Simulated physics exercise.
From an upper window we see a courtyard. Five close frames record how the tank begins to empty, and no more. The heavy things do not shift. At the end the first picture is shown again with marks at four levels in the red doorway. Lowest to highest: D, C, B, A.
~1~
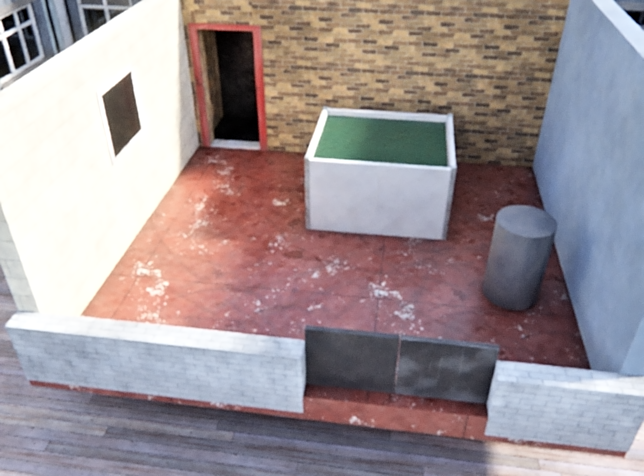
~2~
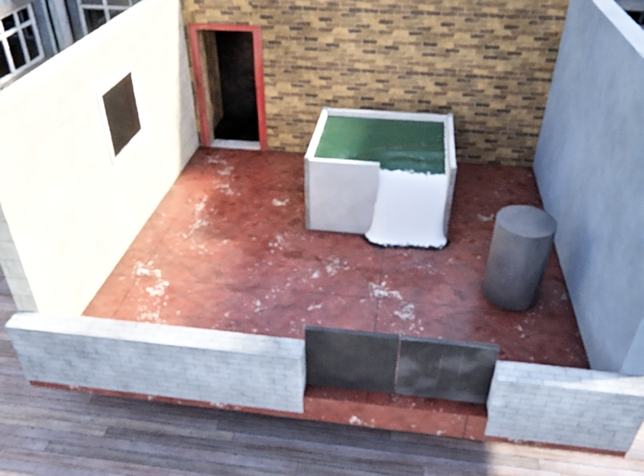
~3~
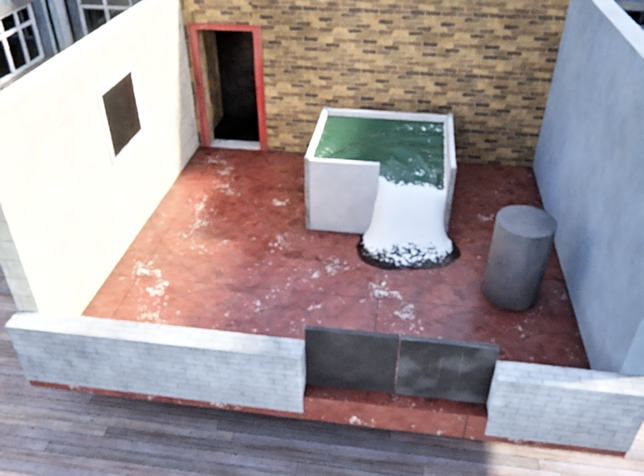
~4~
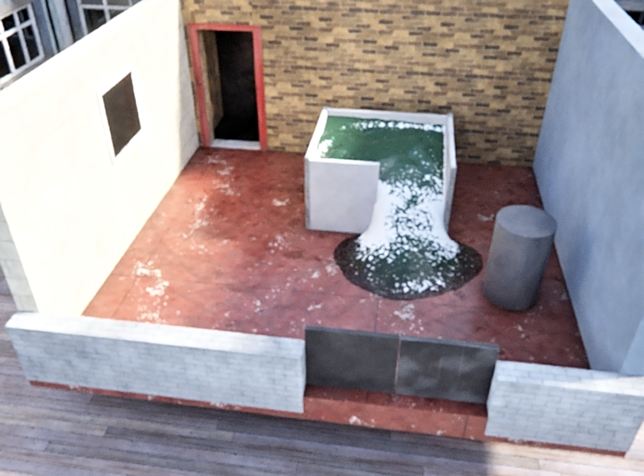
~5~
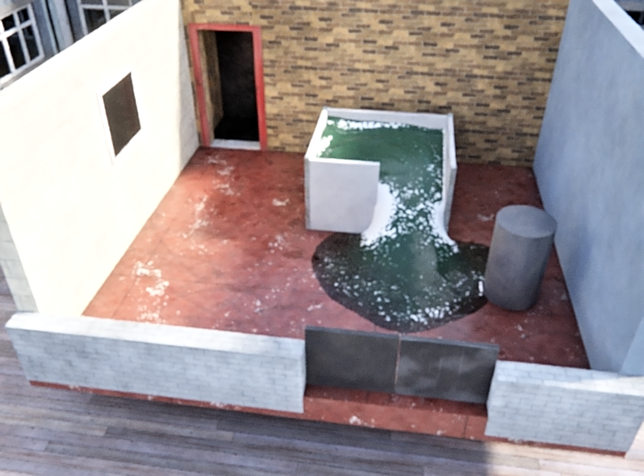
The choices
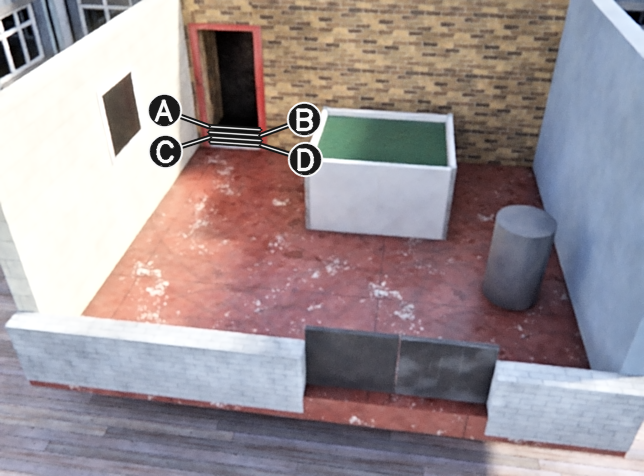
Green water pours out of a white tank's open front and spreads across the red courtyard.
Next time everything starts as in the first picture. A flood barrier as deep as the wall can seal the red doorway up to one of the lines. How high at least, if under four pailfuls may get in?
Height C just does it.
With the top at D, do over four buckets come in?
Yes.
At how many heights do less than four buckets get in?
Three of the four.
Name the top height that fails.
Here it is height D.
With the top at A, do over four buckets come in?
No, that is safe.
In white, A at (234, 128); B at (234, 133); C at (235, 138); D at (235, 143); from the bottom up D, C, B, A.
With A, nothing gets over.
With B, nothing gets over.
With C, a bucket or two gets in.
With D, some 20 bucketfuls get in.
